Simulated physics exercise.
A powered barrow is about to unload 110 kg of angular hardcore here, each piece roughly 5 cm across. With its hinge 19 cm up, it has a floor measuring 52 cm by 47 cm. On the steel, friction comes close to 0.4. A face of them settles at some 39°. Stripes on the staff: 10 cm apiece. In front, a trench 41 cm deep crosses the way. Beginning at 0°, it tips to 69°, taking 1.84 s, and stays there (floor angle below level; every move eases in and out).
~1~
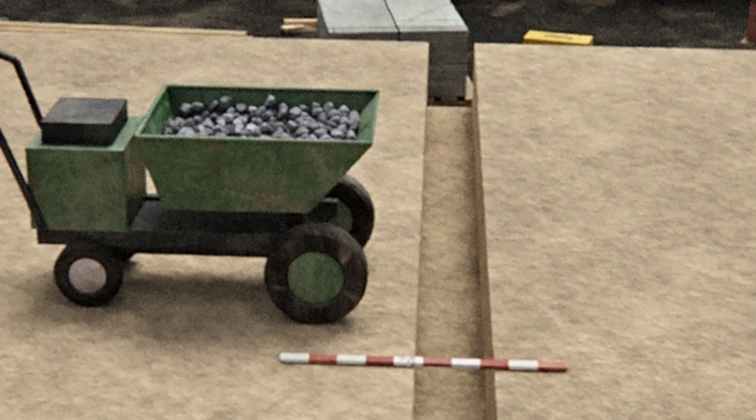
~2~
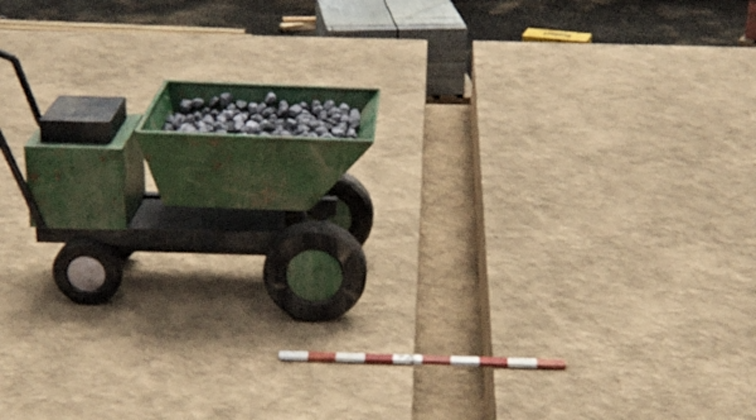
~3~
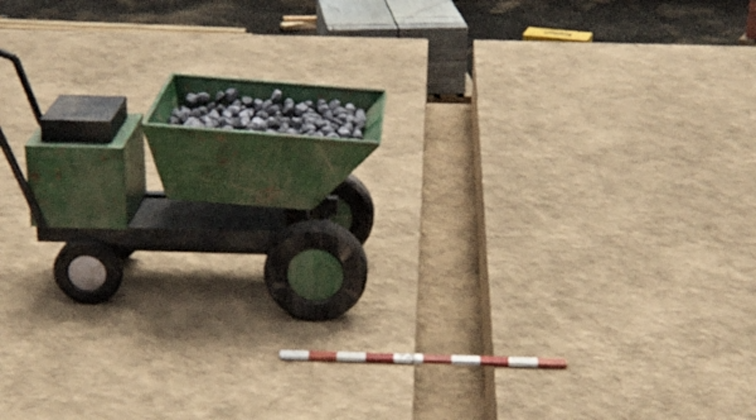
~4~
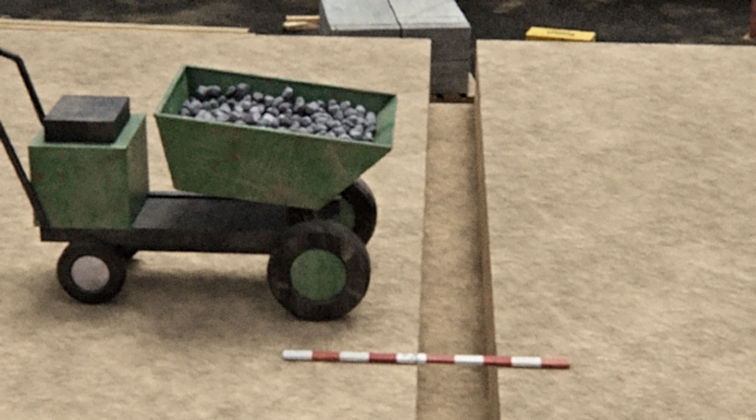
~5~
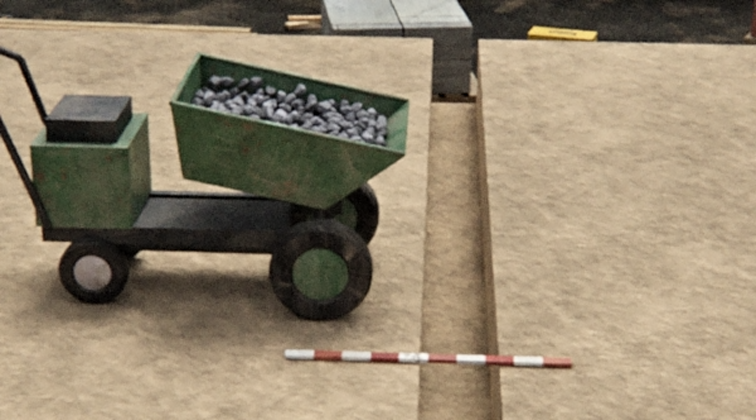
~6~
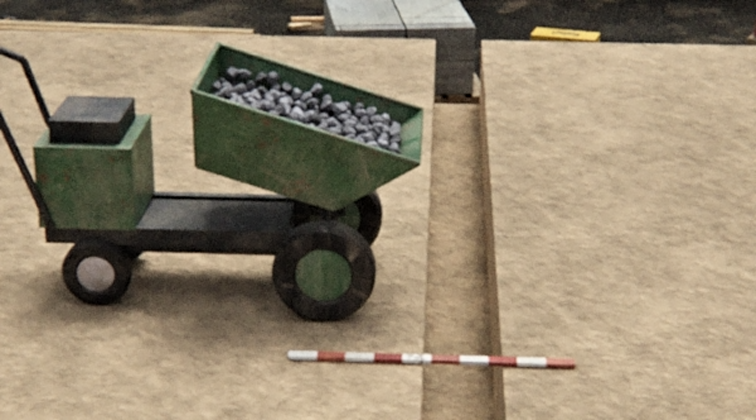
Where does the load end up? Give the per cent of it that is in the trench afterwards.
Some 46 per cent of it.
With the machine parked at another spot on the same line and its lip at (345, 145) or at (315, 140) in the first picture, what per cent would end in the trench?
Roughly 70 in a hundred from the first, 80 in a hundred from the second.
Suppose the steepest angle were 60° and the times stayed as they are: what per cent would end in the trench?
In that case around 15 percent.
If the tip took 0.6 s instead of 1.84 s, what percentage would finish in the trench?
That works out at about 30 in a hundred.
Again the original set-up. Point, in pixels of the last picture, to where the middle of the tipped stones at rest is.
Centre estimate: Around (488, 351).
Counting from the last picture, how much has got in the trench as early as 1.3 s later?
Roughly 5 percent of the load.
Then, 0.8 s after the last picture the floor is at 58°, 100 % in the tray; the foremost stones are at (454, 204).
Then, 1.3 s after the last picture the floor is at 69°, 82 % in the tray, 5 % in the trench, 13 % past the trench; the foremost stones are at (545, 270).
Then, 1.7 s after the last picture the floor is at 69°, 52 % in the tray, 13 % in the trench, 35 % past the trench; the foremost stones are at (622, 290).
Then, 3.6 s after the last picture the floor is at 69°, 19 % in the tray, 46 % in the trench, 35 % past the trench; the foremost stones are at (642, 297).
